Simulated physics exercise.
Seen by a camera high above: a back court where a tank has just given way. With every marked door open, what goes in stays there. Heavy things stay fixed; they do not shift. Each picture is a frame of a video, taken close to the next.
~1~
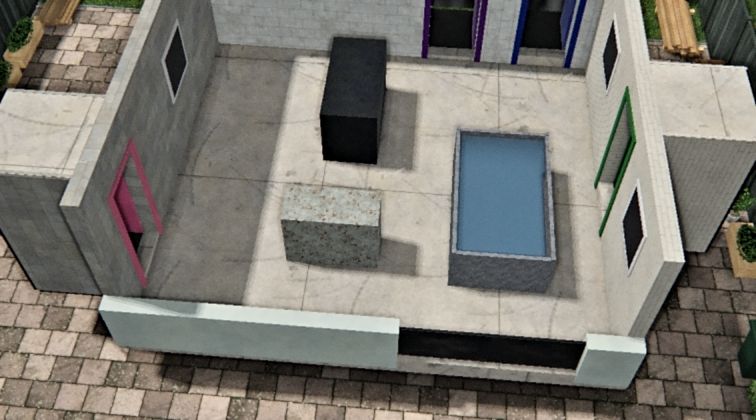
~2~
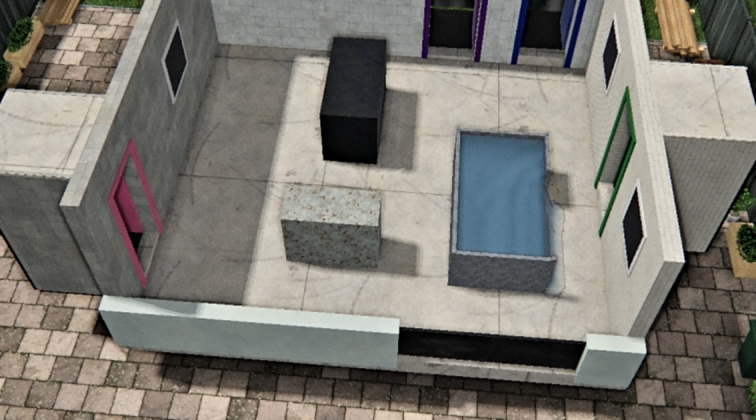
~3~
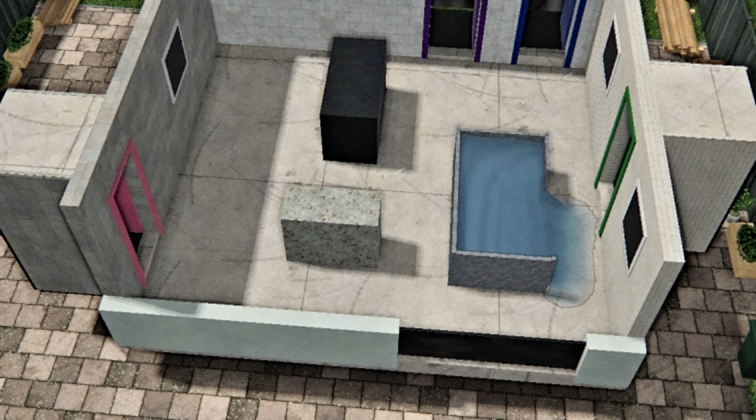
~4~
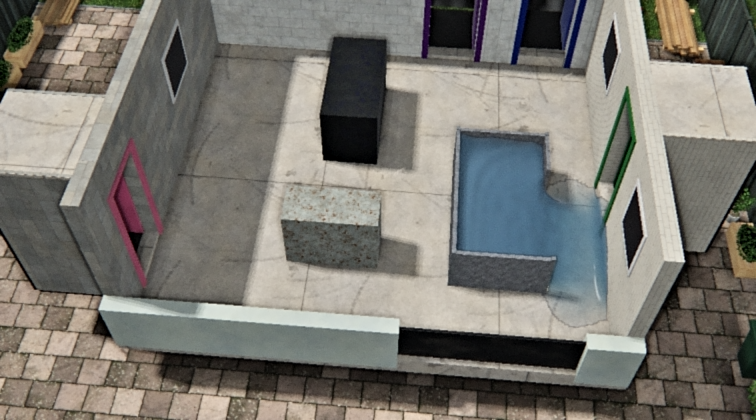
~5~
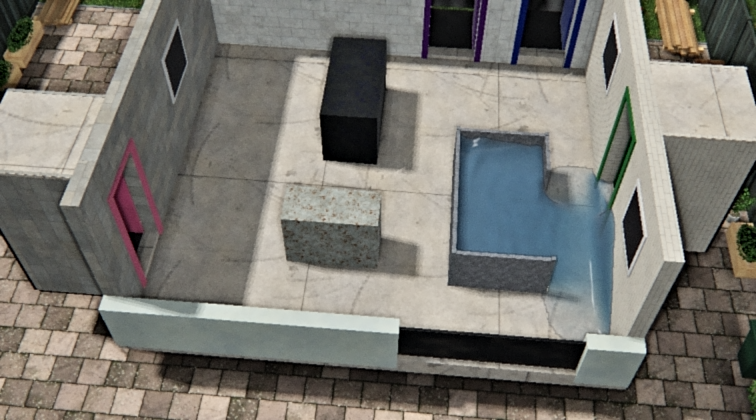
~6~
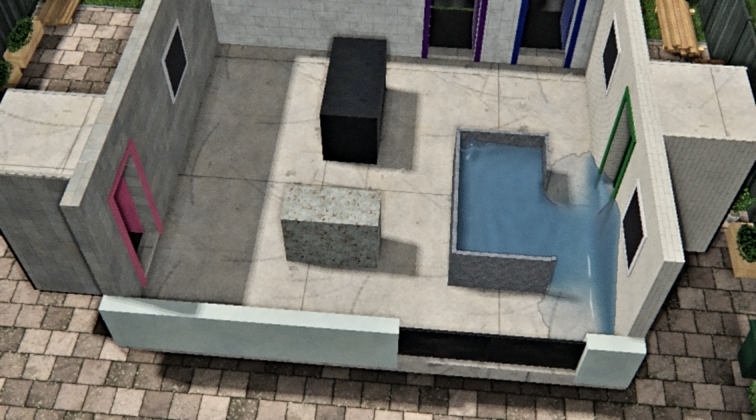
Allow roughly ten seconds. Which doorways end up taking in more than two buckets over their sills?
The green door takes in more than two, the purple door takes in two or fewer, the blue door takes in two or fewer, the pink door takes in more than two.
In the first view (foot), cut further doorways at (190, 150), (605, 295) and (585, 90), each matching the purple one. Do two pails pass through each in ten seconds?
Well, the first remains within bounds, the next breaks the limit, and the last breaks the limit.
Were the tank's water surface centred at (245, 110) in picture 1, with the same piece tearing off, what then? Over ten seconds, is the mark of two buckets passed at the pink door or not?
As far as I can tell, the pink door stays within limits.
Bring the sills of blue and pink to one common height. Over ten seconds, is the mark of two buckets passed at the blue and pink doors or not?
I'd say blue gets too much while pink doesn't reach it.
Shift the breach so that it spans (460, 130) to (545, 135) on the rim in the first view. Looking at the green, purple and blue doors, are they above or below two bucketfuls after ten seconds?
Green lets less in, purple takes more, blue lets more in.
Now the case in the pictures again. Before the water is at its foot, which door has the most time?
Result: The door marked pink.
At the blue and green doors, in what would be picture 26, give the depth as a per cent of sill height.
First 90 percent, then 100 percent.
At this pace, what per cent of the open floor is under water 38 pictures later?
My estimate is close to 80 per cent.
A moment on, water covers 15 % of the floor; the green door far over two buckets in, the purple door not reached, the blue door not reached, the pink door not reached.
Next, water covers 30 % of the floor; the green door far over two buckets in, the purple door not reached, the blue door wet at the sill, nothing in, the pink door not reached.
Then, water covers 55 % of the floor; the green door far over two buckets in, the purple door under two buckets in, the blue door wet at the sill, nothing in, the pink door wet at the sill, nothing in.
Later, water covers 80 % of the floor; the green door far over two buckets in, the purple door under two buckets in, the blue door wet at the sill, nothing in, the pink door far over two buckets in.
In the end, water covers 100 % of the floor; the green door far over two buckets in, the purple door under two buckets in, the blue door wet at the sill, nothing in, the pink door far over two buckets in.
